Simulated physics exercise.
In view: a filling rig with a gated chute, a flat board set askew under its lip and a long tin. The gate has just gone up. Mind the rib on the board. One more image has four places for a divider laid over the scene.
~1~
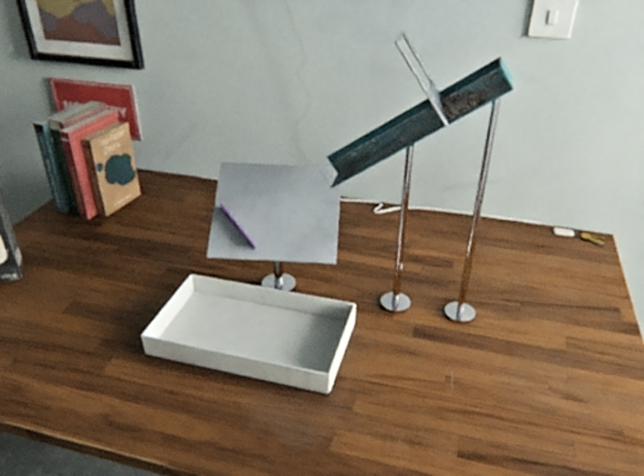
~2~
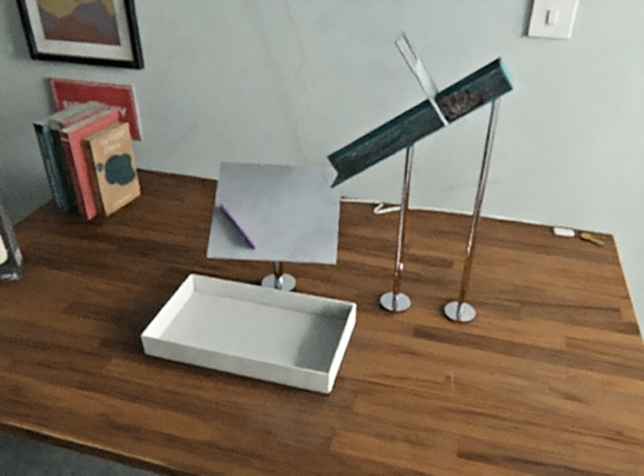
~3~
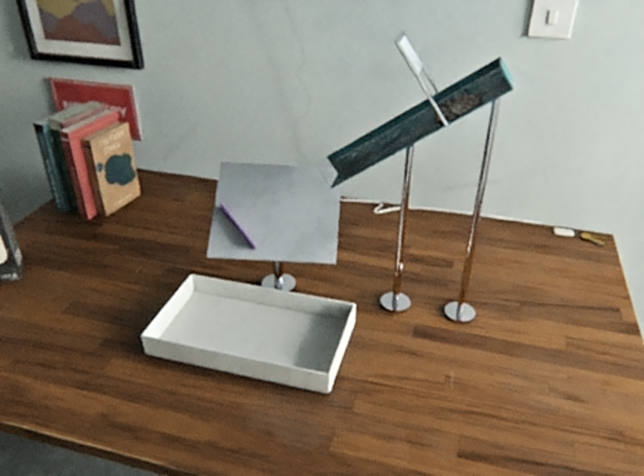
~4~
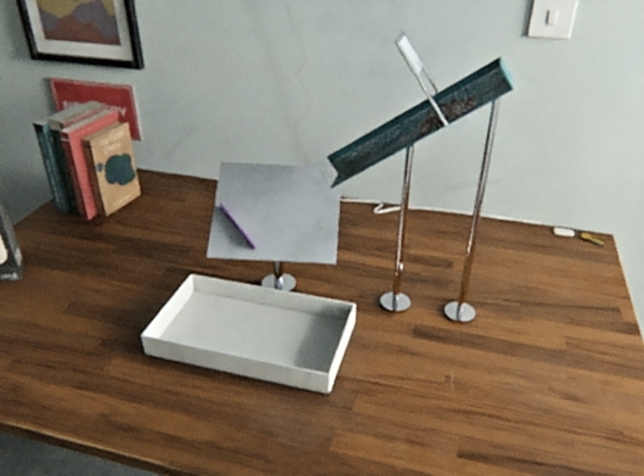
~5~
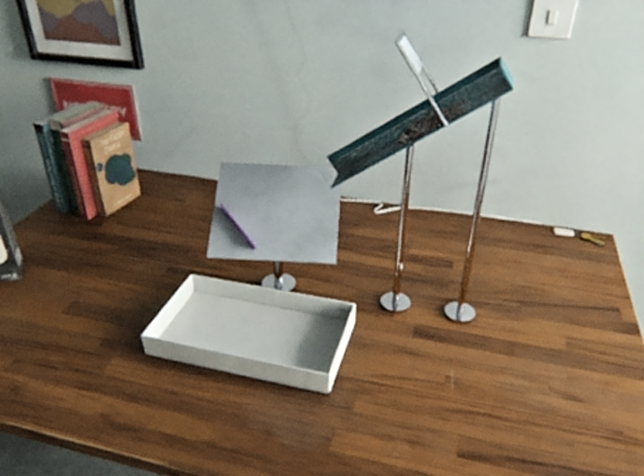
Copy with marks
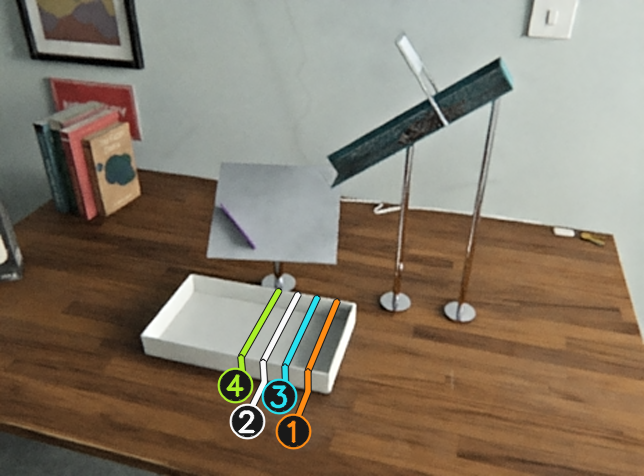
Dark allspice berries crept a short way down the sloping green chute after its gate had gone up, while the tilted board with its purple rib and the empty white tin stayed still.
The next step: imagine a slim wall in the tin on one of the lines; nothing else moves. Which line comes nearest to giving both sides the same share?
Line 4 does it best.
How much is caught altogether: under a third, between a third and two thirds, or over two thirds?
Over two thirds.
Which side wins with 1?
The left side.
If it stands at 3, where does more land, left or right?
More lands on the left.
On the marked copy, line 1 crosses the front rim at (308, 370); line 2 crosses the front rim at (263, 361); line 3 crosses the front rim at (285, 365); line 4 crosses the front rim at (241, 356).
With 1, of what is caught, the whole lot on the left of the divider, none at all on the right.
With 2, of what is caught, all but a few on the left of the divider, a small share on the right.
With 3, of what is caught, all but a few on the left of the divider, only a few on the right.
With 4, of what is caught, close to half on the left of the divider, close to half on the right.
